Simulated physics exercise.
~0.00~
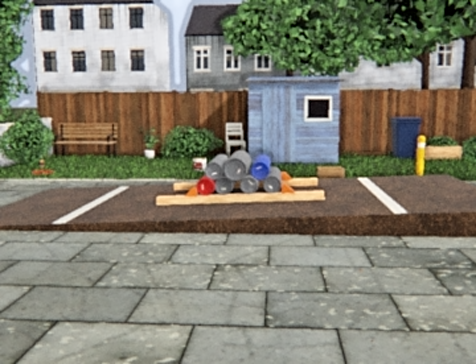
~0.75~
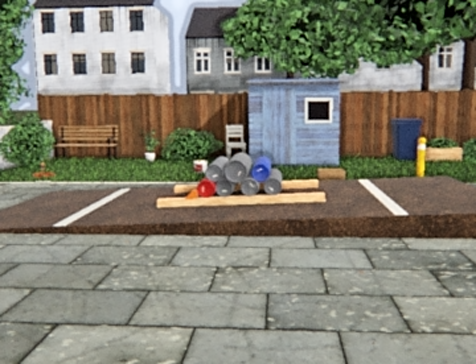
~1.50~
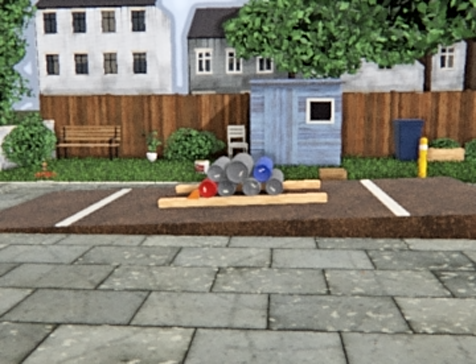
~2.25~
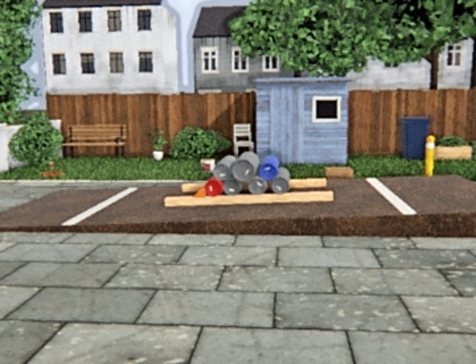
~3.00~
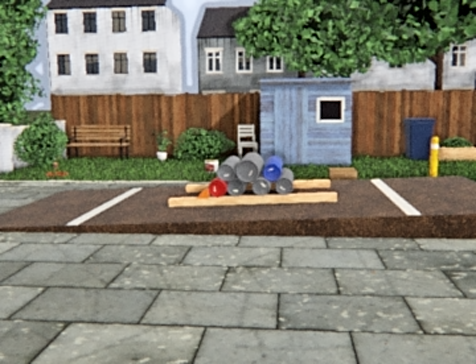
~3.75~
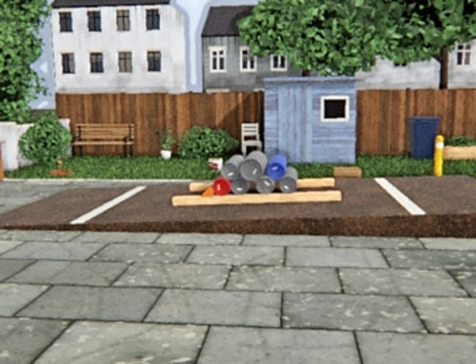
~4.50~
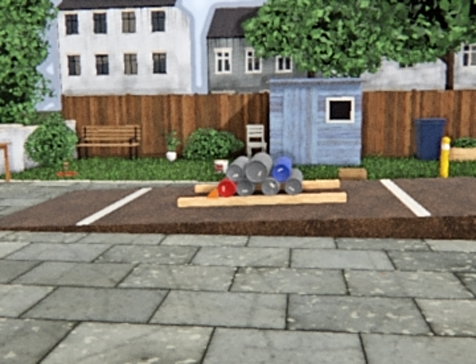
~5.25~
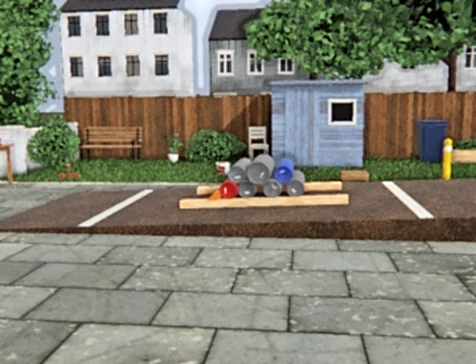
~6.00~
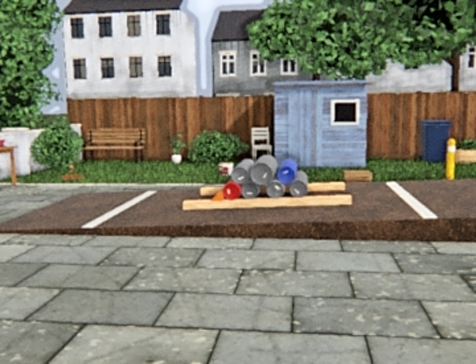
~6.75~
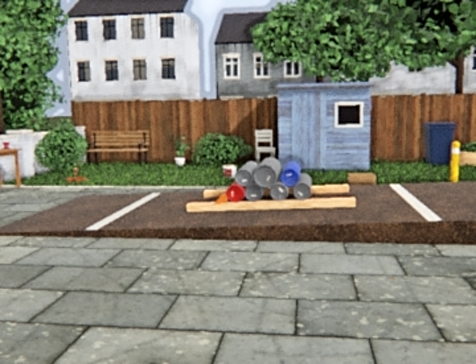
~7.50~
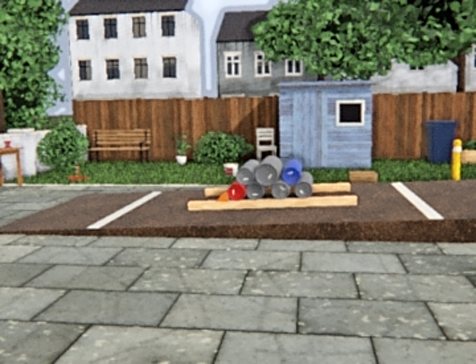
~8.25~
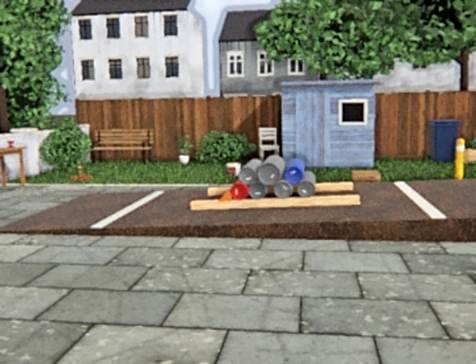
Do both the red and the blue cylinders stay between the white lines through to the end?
Yes, the red and the blue cylinders both remain between the two white lines, still resting in the stack at the end.
In this clip, a stack of grey cylinders with one red and one blue rests on timber beams between two white lines, before a blue shed and wooden fence. The view drifts slightly left while the stack stays still, ending with red low at the left and blue higher up.
